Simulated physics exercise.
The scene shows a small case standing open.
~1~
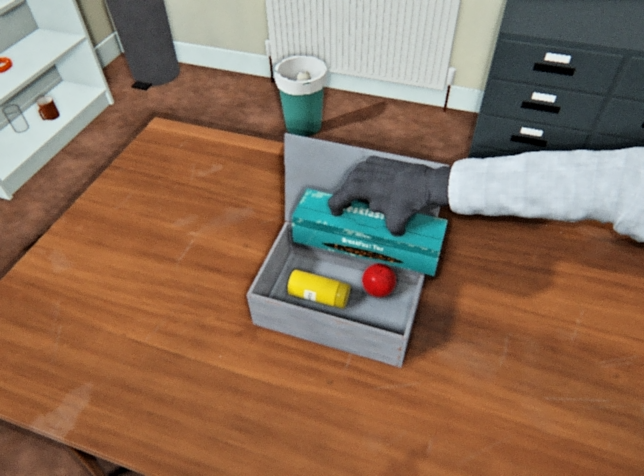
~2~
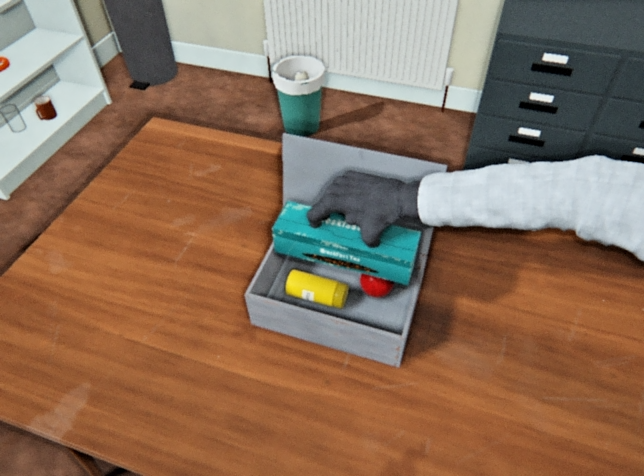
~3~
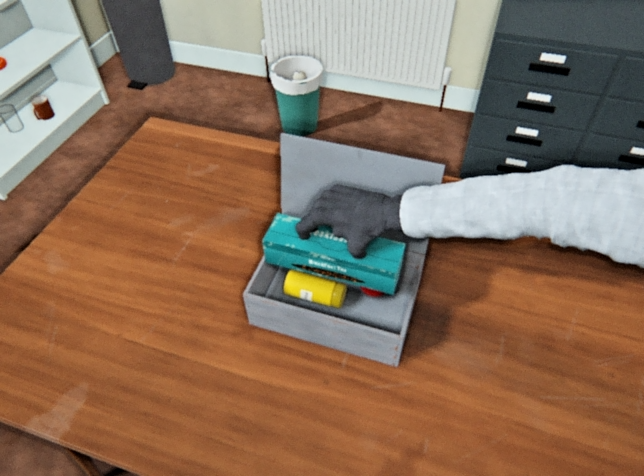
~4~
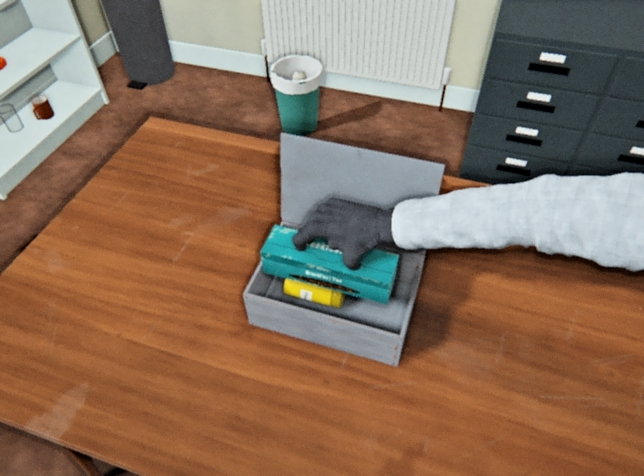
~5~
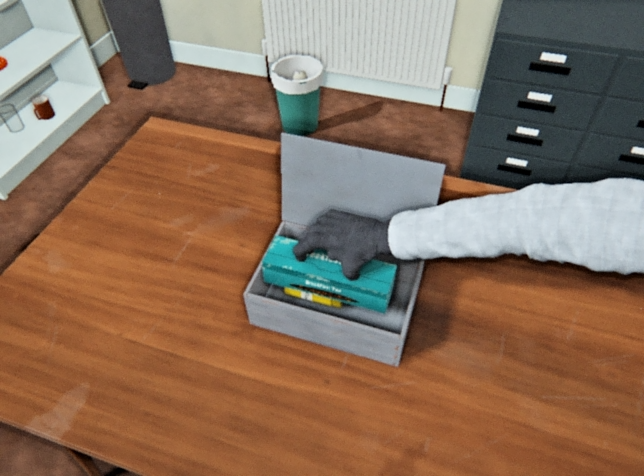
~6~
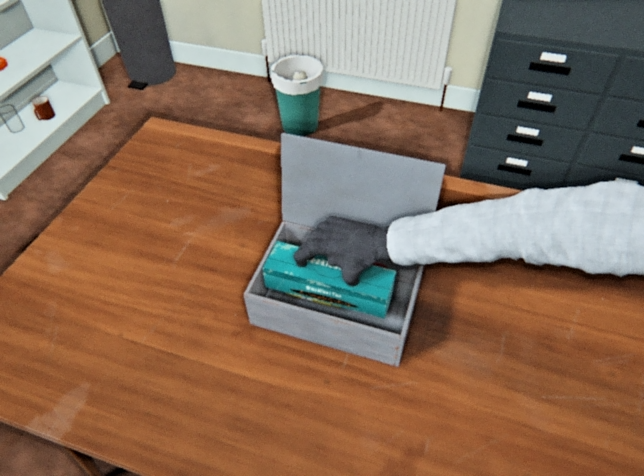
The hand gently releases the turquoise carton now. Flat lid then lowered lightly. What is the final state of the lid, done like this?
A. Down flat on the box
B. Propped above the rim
A, down flat on the box.
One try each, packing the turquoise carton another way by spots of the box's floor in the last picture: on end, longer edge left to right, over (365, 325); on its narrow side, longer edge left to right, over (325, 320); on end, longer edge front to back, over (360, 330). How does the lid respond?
Lid, try 1: Propped open; try 2: Fully down; try 3: Propped open.
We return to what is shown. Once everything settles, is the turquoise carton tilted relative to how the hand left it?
The turquoise carton tips.
Then, 1.00 s past the last view, lid starting down; turquoise carton on its side near (327, 311); yellow shaker displaced about its own width.
Then, 1.80 s past the last view, lid 45° above the rim; turquoise carton on its side near (327, 311); yellow shaker displaced about its own width.
Finally, lid shut; down or leaning hard in the box, turquoise carton; moved from the start, yellow shaker; red apple still in place. Final places as the last picture's camera would see them, turquoise carton near (327, 311).
